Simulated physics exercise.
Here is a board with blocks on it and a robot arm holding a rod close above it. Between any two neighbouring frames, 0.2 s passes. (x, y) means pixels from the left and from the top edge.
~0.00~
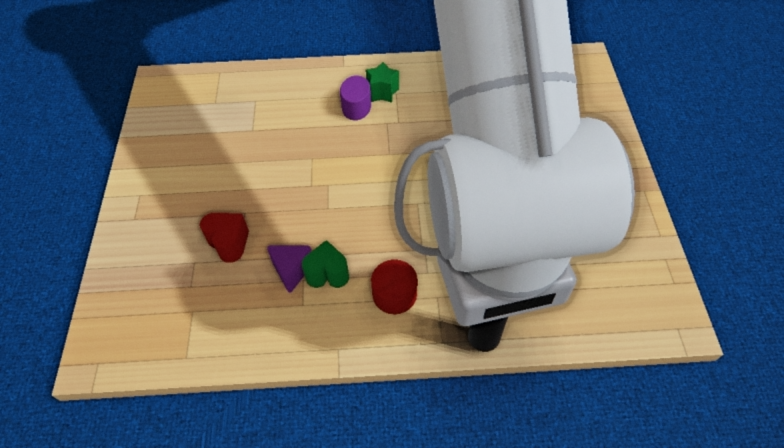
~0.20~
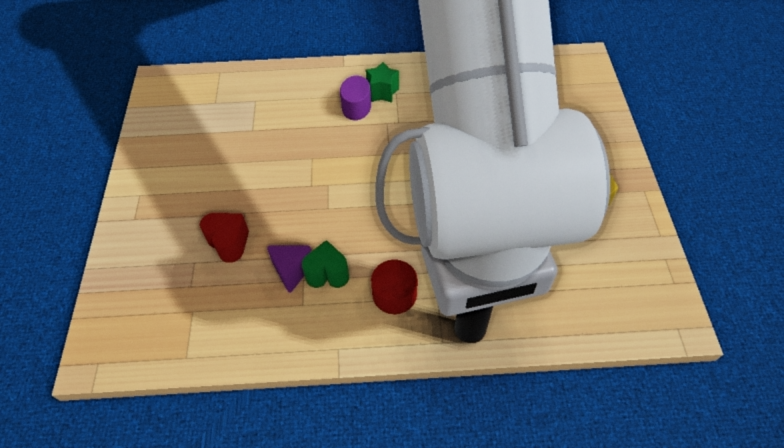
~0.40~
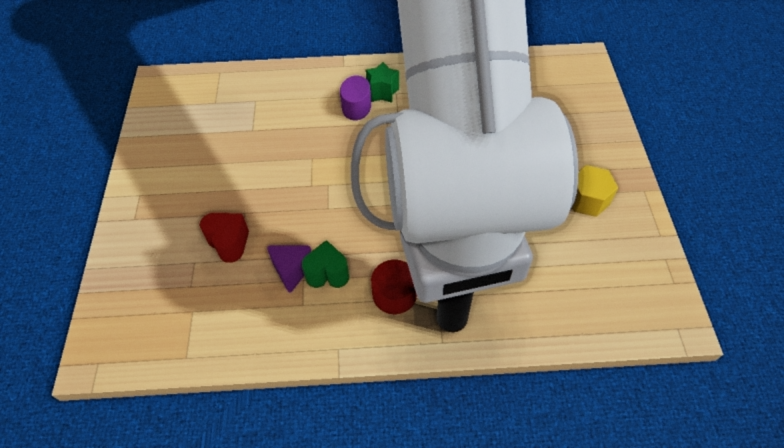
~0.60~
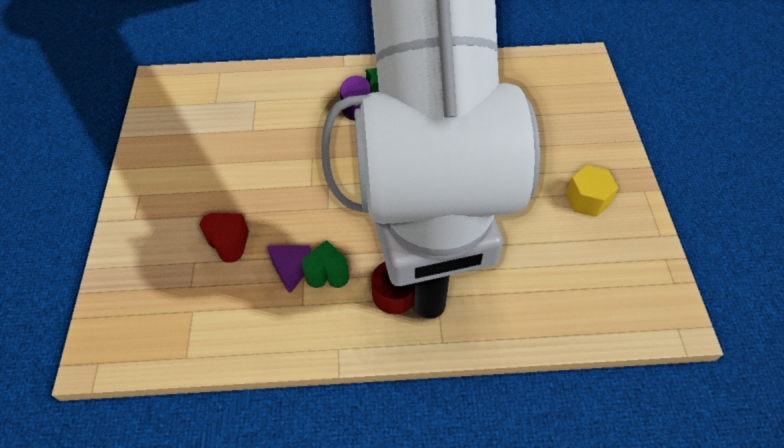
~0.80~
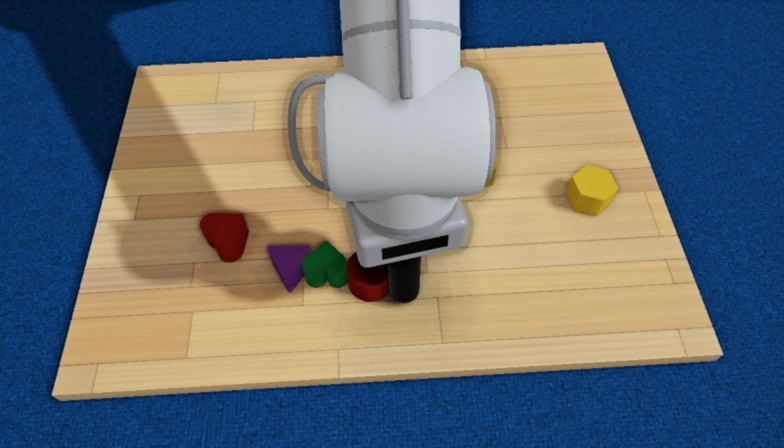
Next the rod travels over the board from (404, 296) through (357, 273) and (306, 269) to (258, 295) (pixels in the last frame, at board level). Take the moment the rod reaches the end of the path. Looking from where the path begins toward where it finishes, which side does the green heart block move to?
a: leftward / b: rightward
(b)
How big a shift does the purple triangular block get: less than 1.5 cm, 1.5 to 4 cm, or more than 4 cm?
By the end of the path, it will have gone past 4 cm.
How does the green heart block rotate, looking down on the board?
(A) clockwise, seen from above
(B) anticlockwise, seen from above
Letter B.
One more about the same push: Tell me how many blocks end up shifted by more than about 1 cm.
3 or more blocks.
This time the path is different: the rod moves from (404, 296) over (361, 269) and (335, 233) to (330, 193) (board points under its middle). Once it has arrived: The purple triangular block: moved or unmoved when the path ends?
That block gets shifted.
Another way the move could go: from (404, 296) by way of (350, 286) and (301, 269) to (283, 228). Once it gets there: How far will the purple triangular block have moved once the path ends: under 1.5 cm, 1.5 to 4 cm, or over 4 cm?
Middling, 1.5 to 4 cm.
The first path, step by step. One third of the way, rod at (356, 267); purple triangular block at (256, 254), turned 45° anticlockwise; green heart block at (285, 238), turned 60° anticlockwise; red circular block at (328, 236).
Two thirds of the way, rod at (304, 263); purple triangular block at (253, 254), turned 55° anticlockwise; green heart block at (274, 225), turned 100° anticlockwise; red circular block at (310, 220).
At the end, rod at (255, 289); red heart block unmoved; purple triangular block at (234, 262); green heart block at (274, 225), turned 100° anticlockwise; red circular block at (310, 220).
